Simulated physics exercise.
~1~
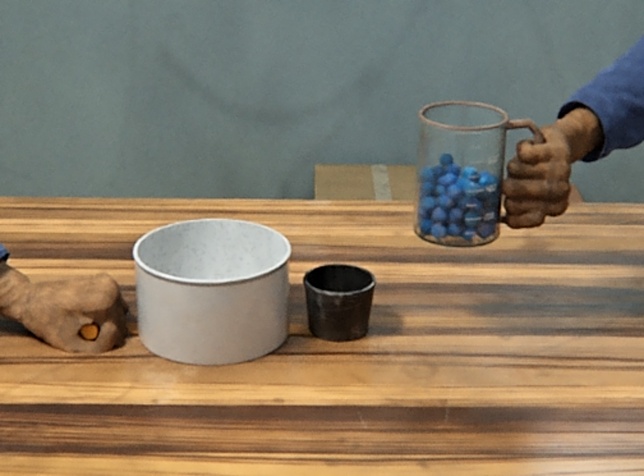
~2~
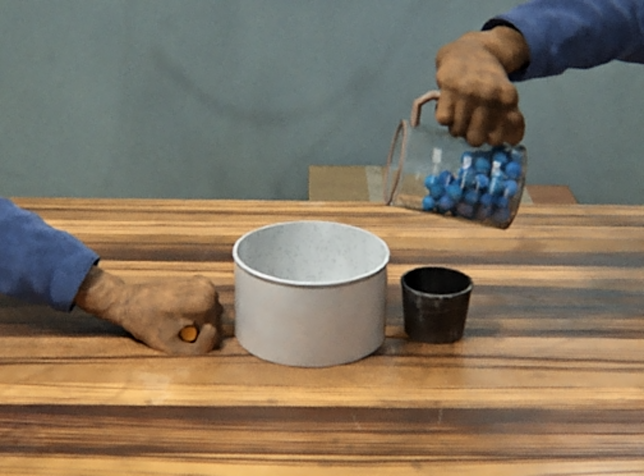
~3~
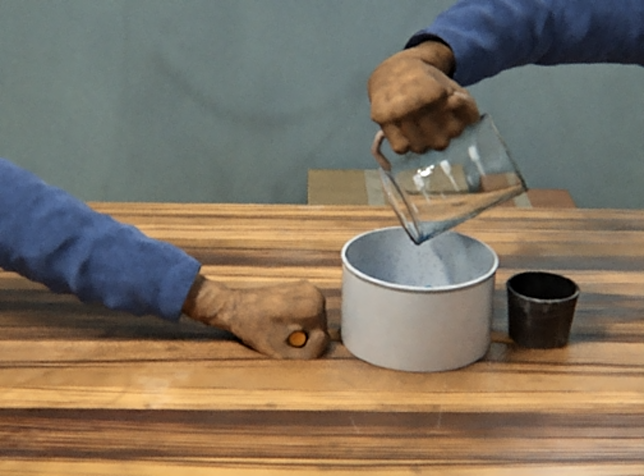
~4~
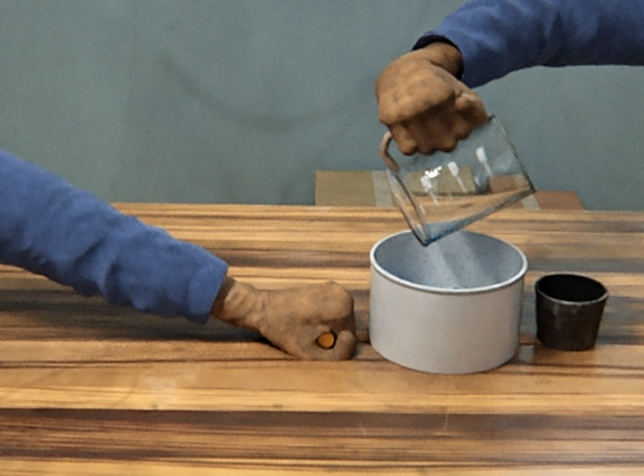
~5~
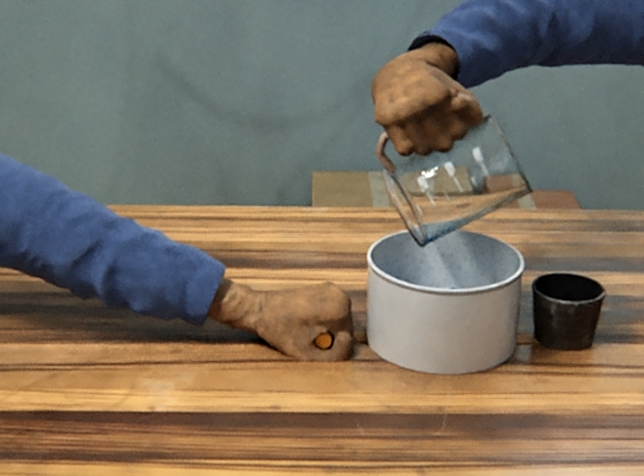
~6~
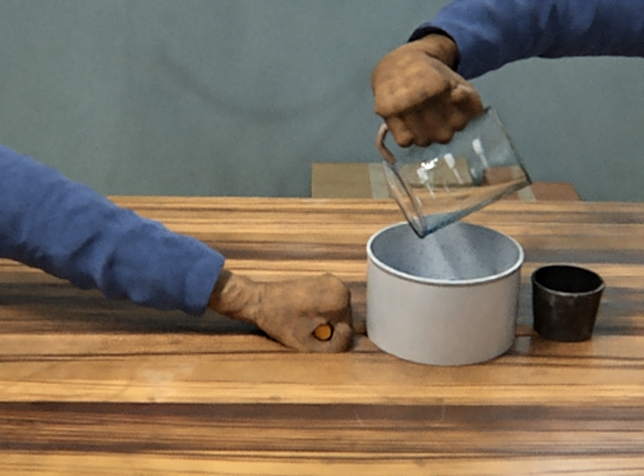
A clear jug of blue balls, held by its handle in one hand, hovers above the right side of a striped wooden table. The other hand, a fist wearing an orange-stoned ring, moves rightward beside a white pot and a small black dish as the two slide right together. Meanwhile the jug tips over onto its side, its mouth facing left. It keeps tilting until its mouth points down over the pot, and the balls drop inside. The pot and dish stop, and the emptied jug stays tipped above the pot.
